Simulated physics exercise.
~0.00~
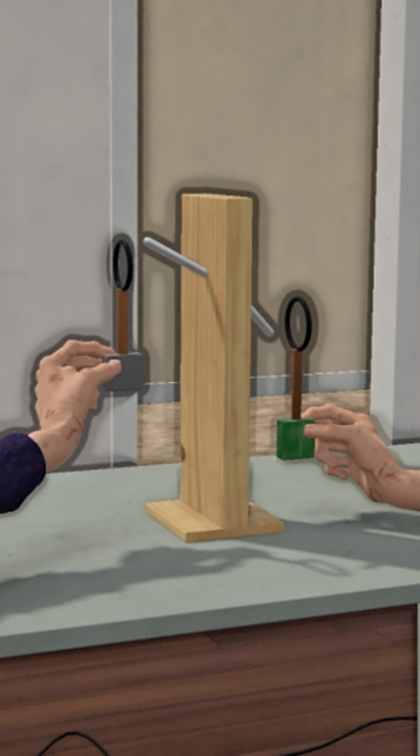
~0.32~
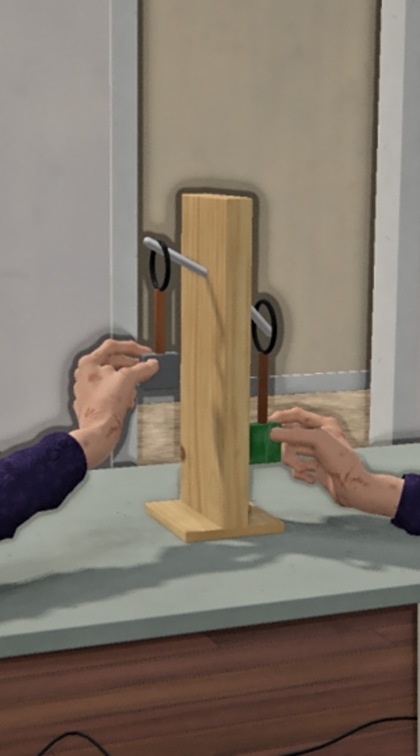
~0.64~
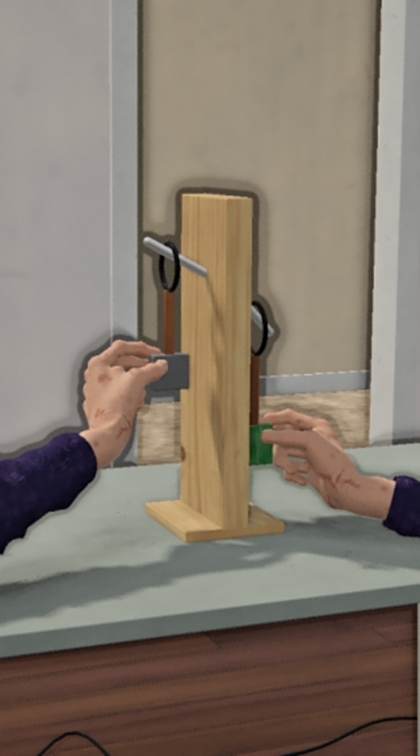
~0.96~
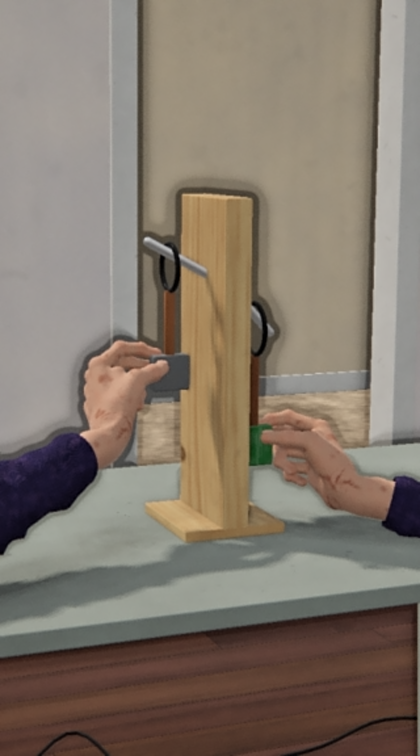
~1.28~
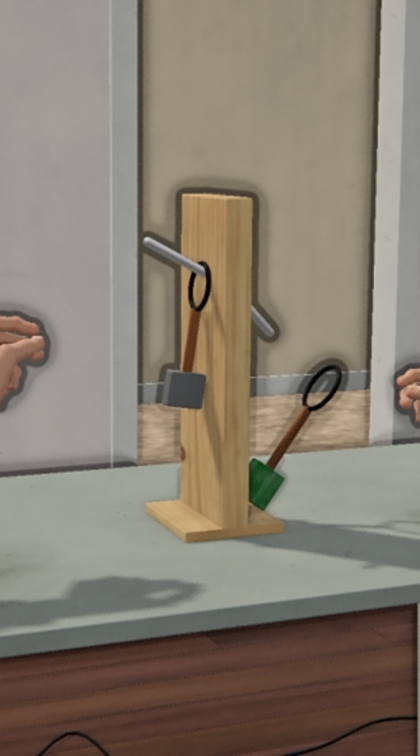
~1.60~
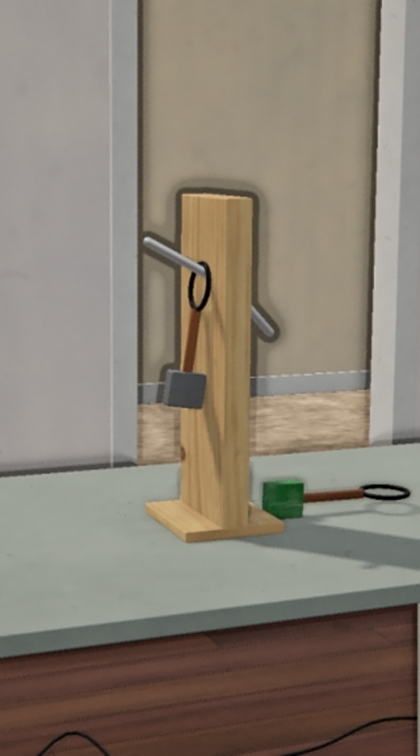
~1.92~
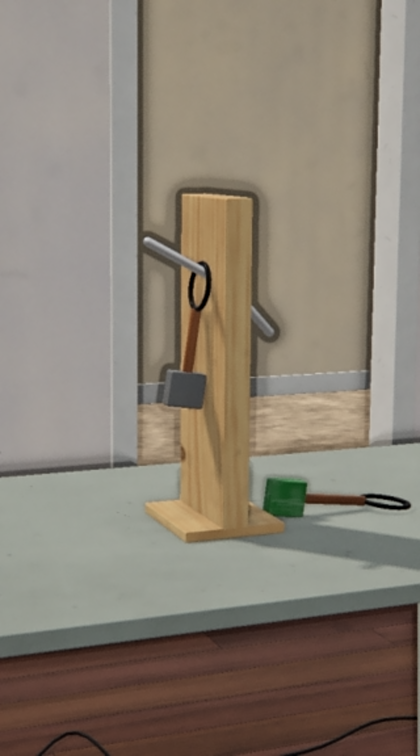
Hands bringing two ringed brushes to a wooden peg stand and letting go, the grey one hanging, the green one falling.
